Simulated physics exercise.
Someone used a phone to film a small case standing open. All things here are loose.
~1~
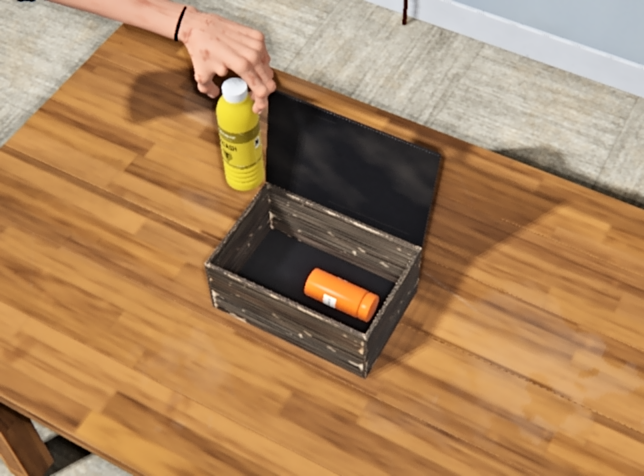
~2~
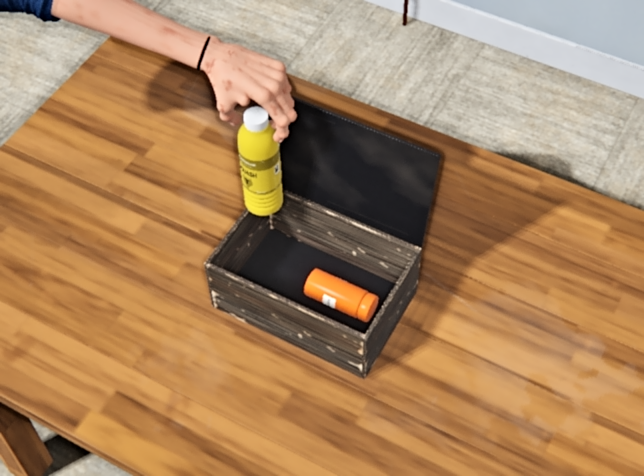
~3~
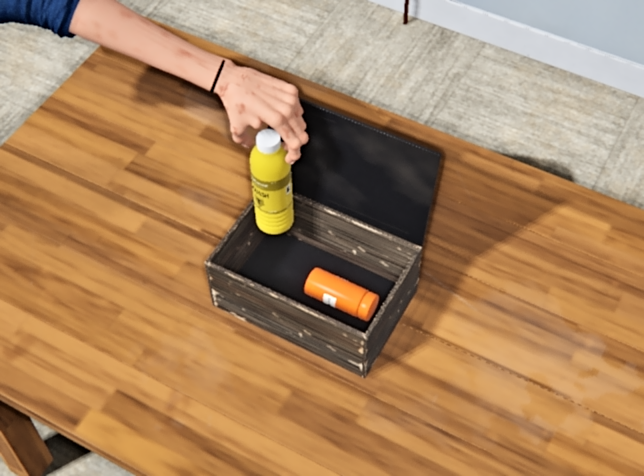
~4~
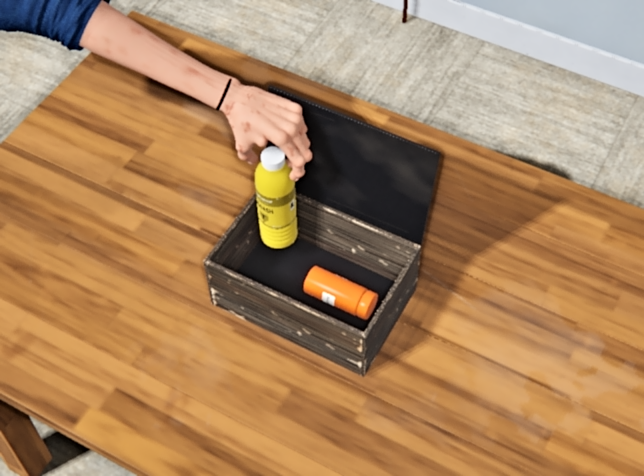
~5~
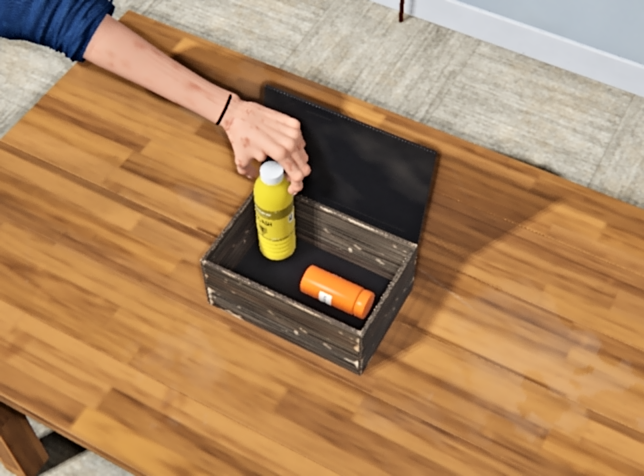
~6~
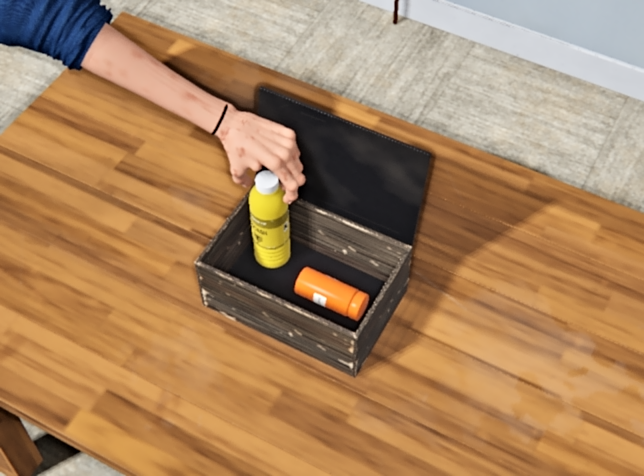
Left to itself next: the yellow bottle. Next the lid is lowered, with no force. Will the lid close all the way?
Well, the lid can't go all the way down, see.
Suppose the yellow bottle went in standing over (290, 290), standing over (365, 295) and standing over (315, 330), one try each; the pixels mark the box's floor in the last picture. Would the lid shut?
Try one: Not closed. Try two: Not closed. Try three: Not closed.
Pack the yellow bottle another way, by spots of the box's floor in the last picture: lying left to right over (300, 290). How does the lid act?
Lid: Closed.
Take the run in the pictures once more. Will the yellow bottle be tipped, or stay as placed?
Observation: It tilts over.
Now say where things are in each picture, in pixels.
The first picture shows still above its spot; yellow bottle (240, 134); orange shaker (342, 295).
The second picture shows still above its spot; yellow bottle (260, 160); orange shaker (341, 296).
The third picture shows still above its spot; yellow bottle (272, 181); orange shaker (342, 294).
The fourth picture shows still above its spot; yellow bottle (276, 197); orange shaker (341, 293).
The fifth picture shows still above its spot; yellow bottle (275, 210); orange shaker (337, 292).
The sixth picture shows put in, still held; yellow bottle (270, 218); orange shaker (332, 294).
Then, 1.20 s after the last picture, lid starting down.
Then, 1.60 s after the last picture, lid 61° above the rim; yellow bottle tipped 6° from how it was near (267, 221).
Then, 1.90 s after the last picture, lid 36° above the rim; yellow bottle tipped 25° from how it was near (256, 236).
Then, 2.00 s after the last picture, lid 23° above the rim; yellow bottle tipped 39° from how it was near (248, 250).
At rest, lid 16° above the rim; tipped over in the box, yellow bottle; orange shaker in place. Seen from the same camera at the end, yellow bottle near (246, 255).
